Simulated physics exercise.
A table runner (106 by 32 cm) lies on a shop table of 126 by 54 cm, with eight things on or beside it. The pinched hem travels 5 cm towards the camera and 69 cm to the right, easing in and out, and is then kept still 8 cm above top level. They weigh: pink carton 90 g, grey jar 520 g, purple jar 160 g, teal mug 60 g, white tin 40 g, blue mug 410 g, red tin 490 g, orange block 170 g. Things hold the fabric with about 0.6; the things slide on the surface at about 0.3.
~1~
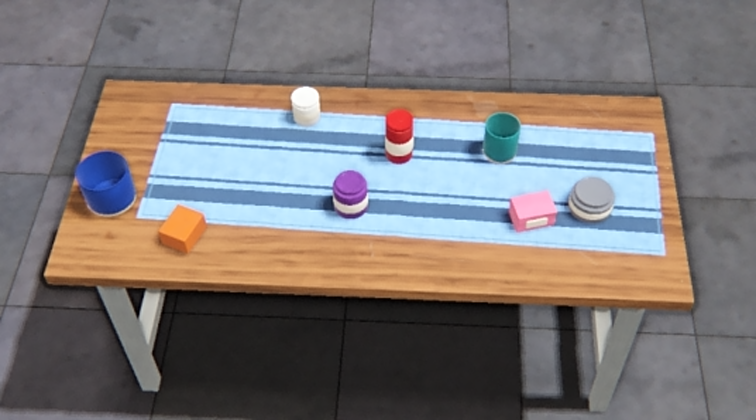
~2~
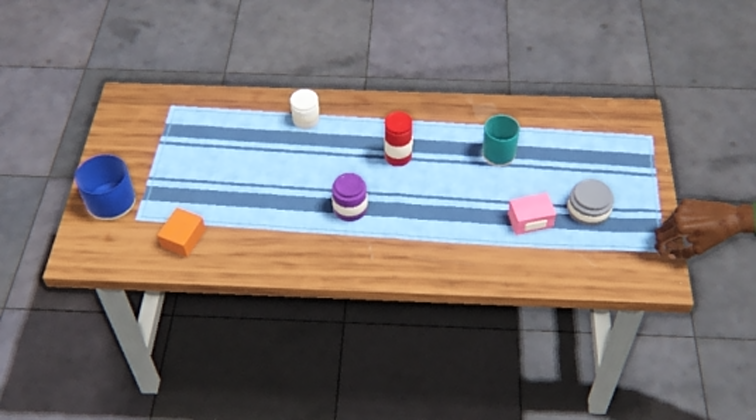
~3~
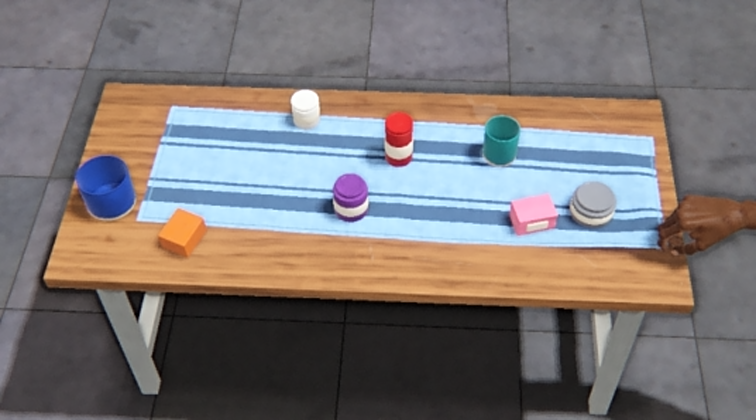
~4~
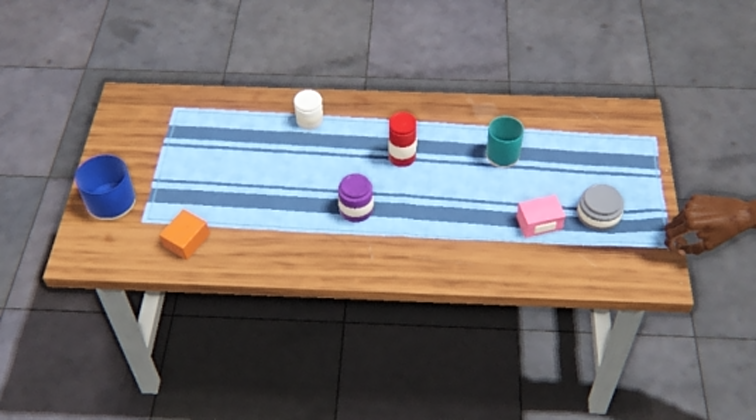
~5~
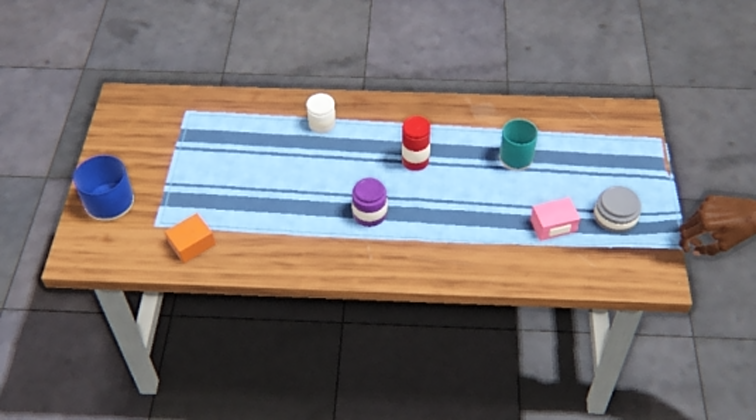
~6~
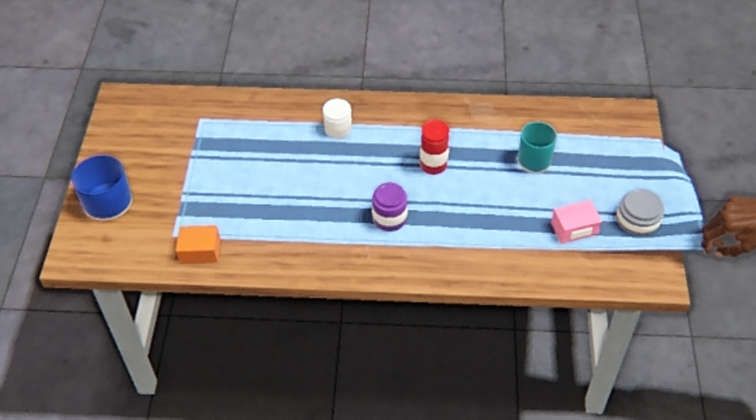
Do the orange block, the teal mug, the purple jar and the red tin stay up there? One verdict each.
Result: Orange block remains up there, teal mug drops off, purple jar drops off, red tin goes over the edge.
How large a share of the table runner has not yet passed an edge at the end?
About 0 per cent.
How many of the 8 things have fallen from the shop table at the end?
I count 6.
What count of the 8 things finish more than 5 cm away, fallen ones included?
I count 7.
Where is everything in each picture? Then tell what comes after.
The first frame shows orange block (181, 222); teal mug (503, 125); purple jar (350, 181); red tin (399, 119); table runner corners (172, 104) (653, 134) (664, 255).
The second frame shows table runner corners (172, 107) (652, 137); grip (665, 253).
The third frame shows grey jar (595, 195); table runner corners (172, 107) (652, 138); grip (668, 249).
The fourth frame shows purple jar (355, 184); orange block (183, 228); pink carton (542, 209); table runner corners (142, 222) (175, 108); grip (675, 249).
The fifth frame shows purple jar (369, 188); orange block (189, 231); pink carton (556, 212); table runner corners (155, 226) (186, 112); grip (690, 250).
The sixth frame shows orange block (197, 238); teal mug (539, 135); purple jar (390, 193); red tin (435, 129); table runner corners (200, 120); grip (712, 251).
Next, 75 % of the table runner is still over the top; teal mug 31 cm off its start, red tin 30 cm off its start, purple jar 29 cm off its start.
Then, 55 % of the table runner is still over the top; teal mug over the edge, red tin 52 cm off its start, purple jar 50 cm off its start.
After that, 40 % of the table runner is still over the top; teal mug over the edge, purple jar 67 cm off its start at (688, 254), red tin 64 cm off its start at (704, 199).
Later, 0 % of the table runner is still over the top; purple jar over the edge, red tin over the edge, teal mug over the edge.
At the end, 0 % of the table runner is still over the top; purple jar over the edge, red tin over the edge, teal mug over the edge, orange block 8 cm off its start at (204, 247).
